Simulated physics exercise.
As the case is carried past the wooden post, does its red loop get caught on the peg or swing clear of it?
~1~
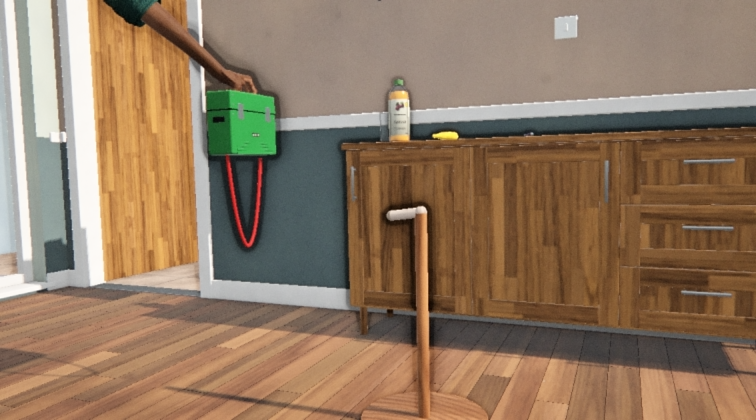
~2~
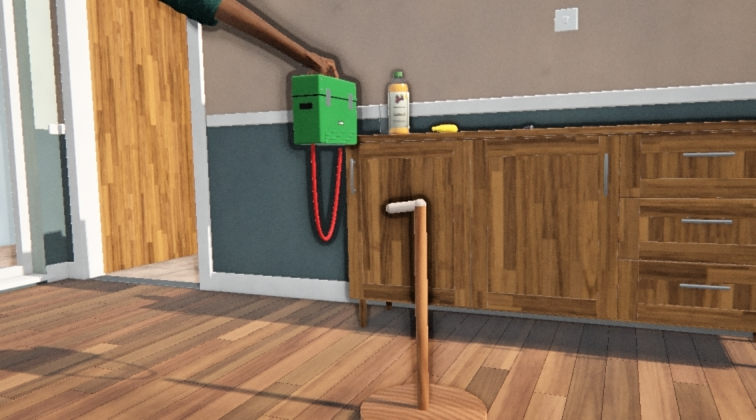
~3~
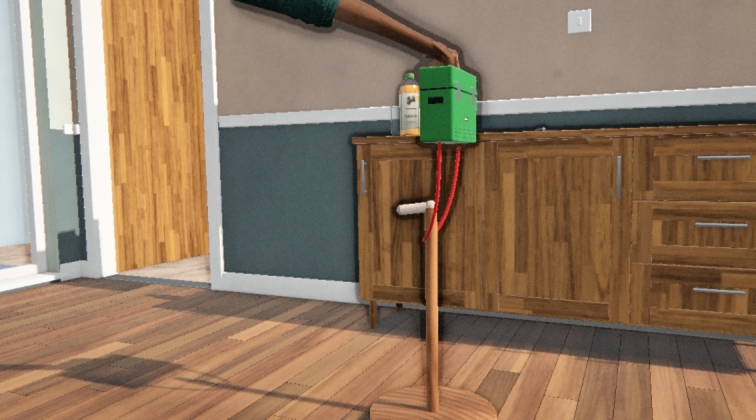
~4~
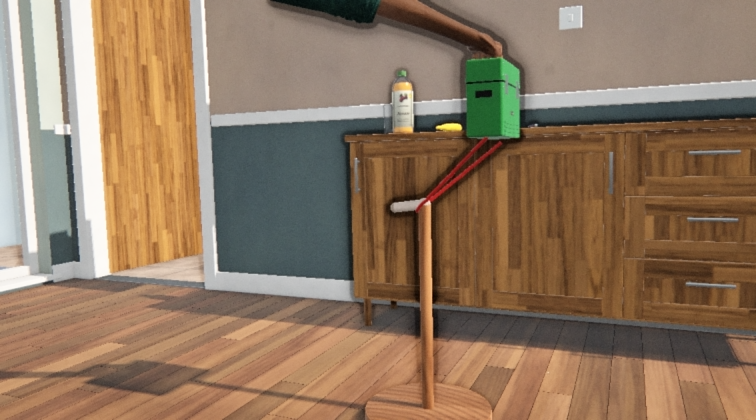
The loop gets caught on the peg. It ends up stretched tight between the post and the green case, holding the case back.
